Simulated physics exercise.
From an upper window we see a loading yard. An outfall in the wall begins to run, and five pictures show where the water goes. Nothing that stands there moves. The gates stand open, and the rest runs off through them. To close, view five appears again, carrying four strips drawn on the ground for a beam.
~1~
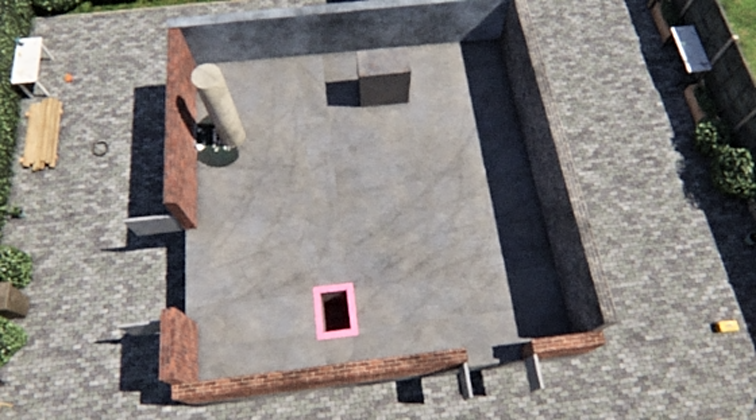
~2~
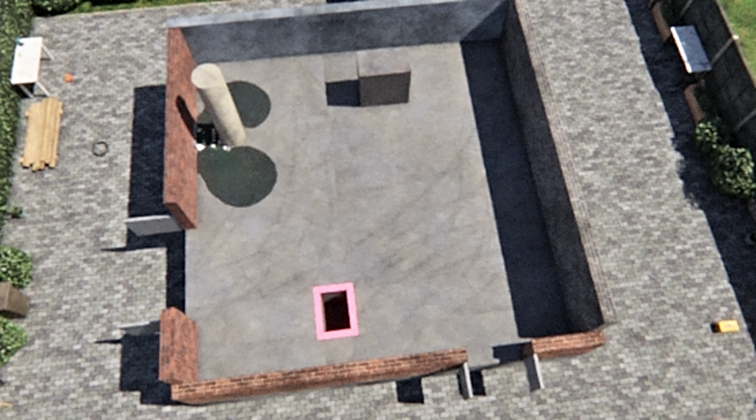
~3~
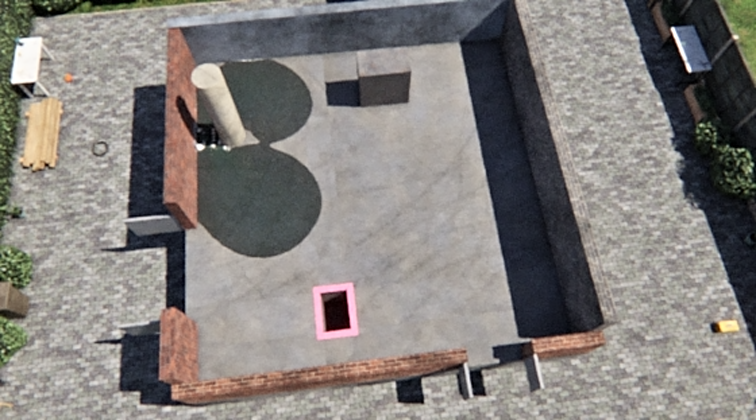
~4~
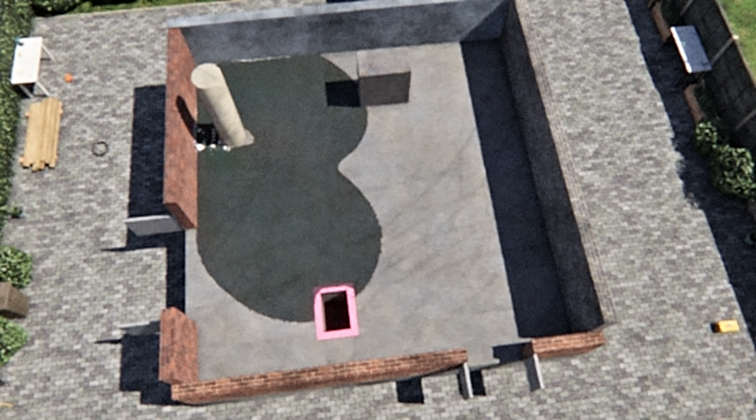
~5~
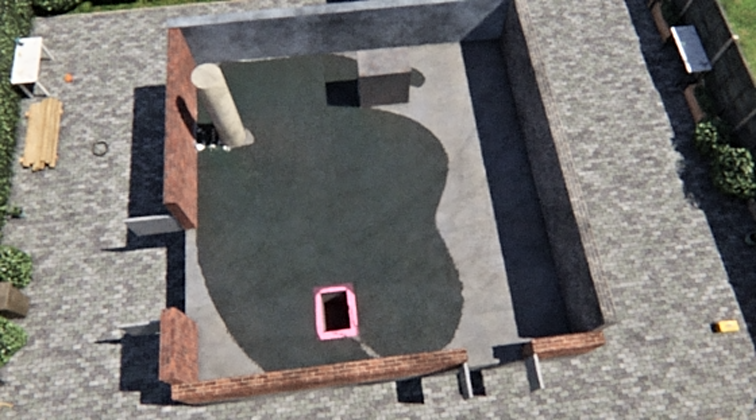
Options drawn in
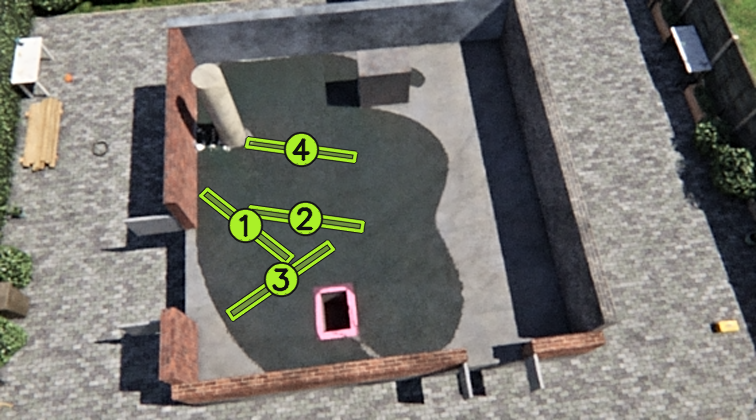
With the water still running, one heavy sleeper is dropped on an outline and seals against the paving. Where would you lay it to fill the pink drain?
Position 4 does it best.
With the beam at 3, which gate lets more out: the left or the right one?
The right gate.
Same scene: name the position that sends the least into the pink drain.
3 it is.
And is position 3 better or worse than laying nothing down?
It is worse.
In lime, 1 from (204, 192) to (289, 259); 2 from (249, 211) to (362, 226); 3 from (230, 315) to (330, 245); 4 from (247, 142) to (354, 157).
If 1 is chosen, about 11 % of the stream goes into the pink drain, about 85 % out by the gates.
If 2 is chosen, about 10 % of the stream goes into the pink drain, about 87 % out by the gates.
If 3 is chosen, next to none of the stream goes into the pink drain, about 96 % out by the gates.
If 4 is chosen, about 19 % of the stream goes into the pink drain, about 78 % out by the gates.
